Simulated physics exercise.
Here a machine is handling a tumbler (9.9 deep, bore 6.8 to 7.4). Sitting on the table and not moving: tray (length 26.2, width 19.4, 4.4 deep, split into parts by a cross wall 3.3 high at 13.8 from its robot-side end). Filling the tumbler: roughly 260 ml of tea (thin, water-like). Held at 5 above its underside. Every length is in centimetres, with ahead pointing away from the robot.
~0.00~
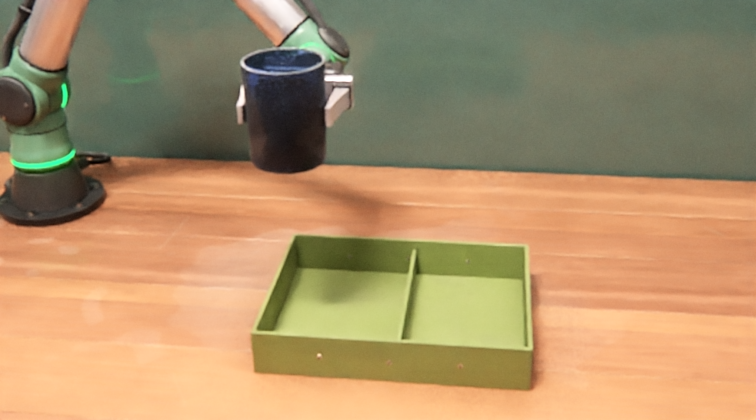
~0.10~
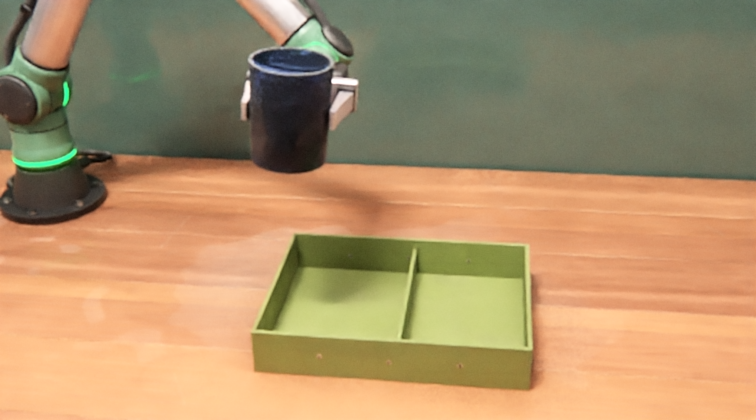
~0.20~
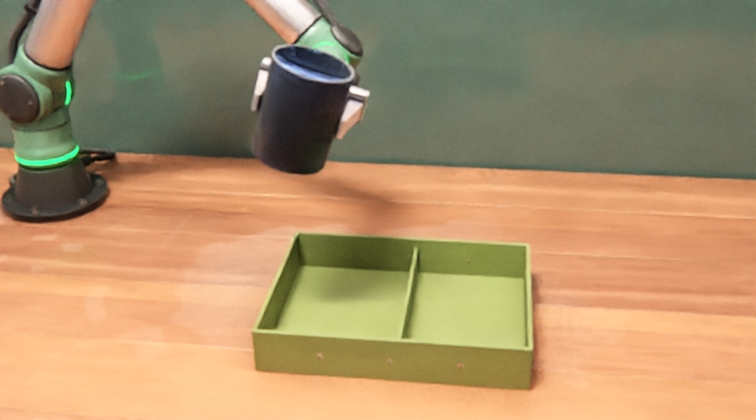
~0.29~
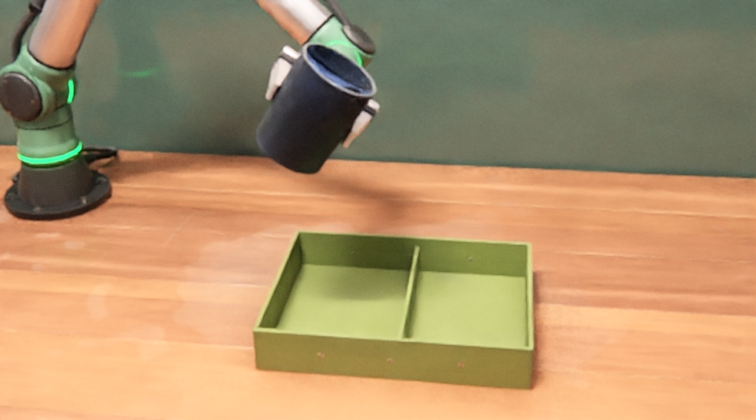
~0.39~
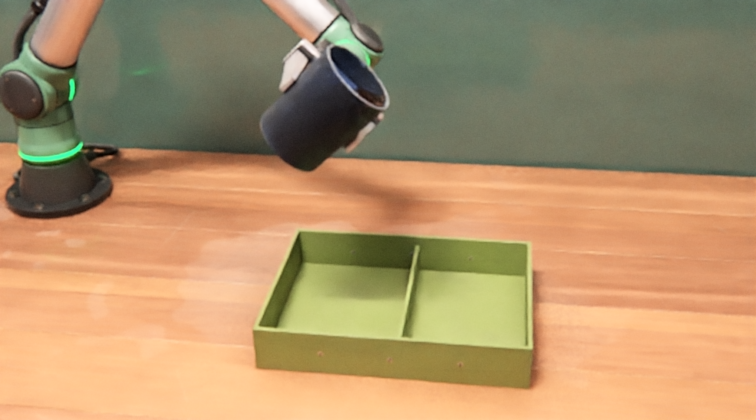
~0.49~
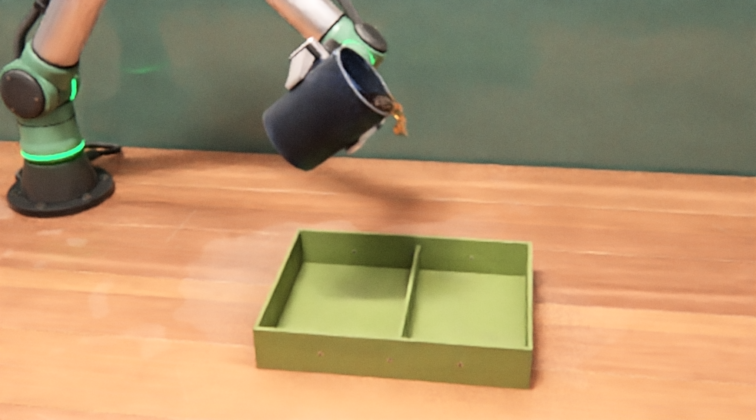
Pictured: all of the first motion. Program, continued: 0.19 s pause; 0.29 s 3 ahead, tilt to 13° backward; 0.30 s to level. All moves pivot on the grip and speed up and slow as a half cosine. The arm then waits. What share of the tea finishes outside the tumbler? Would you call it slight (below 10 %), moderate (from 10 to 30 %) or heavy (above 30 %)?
I would call it slight.
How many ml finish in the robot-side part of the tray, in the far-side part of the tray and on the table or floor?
About 0 ml, 10 ml, 0 ml.
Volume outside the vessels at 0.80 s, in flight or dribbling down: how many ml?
Roughly 0 ml.
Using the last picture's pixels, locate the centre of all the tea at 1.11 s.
Near (363, 134).
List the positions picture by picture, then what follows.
Tumbler middle at (286, 112), level; upper third of the tea around (286, 102), from x 250 to 320, top at y 85; 260 ml in the tumbler, in the first frame.
Tumbler middle at (290, 112), tilted 5° forward; upper third of the tea around (288, 102), from x 255 to 325, top at y 85, in the second frame.
Tumbler middle at (300, 112), tilted 17° forward; upper third of the tea around (302, 102), from x 260 to 340, top at y 85, in the third frame.
Tumbler middle at (313, 112), tilted 33° forward; upper third of the tea around (320, 102), from x 260 to 365, top at y 85, in the fourth frame.
Tumbler middle at (322, 111), tilted 45° forward; upper third of the tea around (331, 104), from x 270 to 385, top at y 85, in the fifth frame.
Tumbler middle at (326, 112), tilted 50° forward; upper third of the tea around (336, 105), from x 270 to 405, top at y 85; 255 ml in the tumbler, 5 ml in the air or running down outside, in the sixth frame.
After 0.80 s, tilted 26° forward, liquid up to 26 above the table; 250 ml in the tumbler, 10 ml in the far-side part.
After 1.11 s, tilted 7° backward, liquid up to 26 above the table; 250 ml in the tumbler, 10 ml in the far-side part.
After 1.47 s, level, liquid up to 26 above the table; 250 ml in the tumbler, 10 ml in the far-side part.
After 2.27 s, level, liquid up to 26 above the table; 250 ml in the tumbler, 10 ml in the far-side part.
At rest, 250 ml in the tumbler, 10 ml in the far-side part. That is 5 % outside the tumbler.
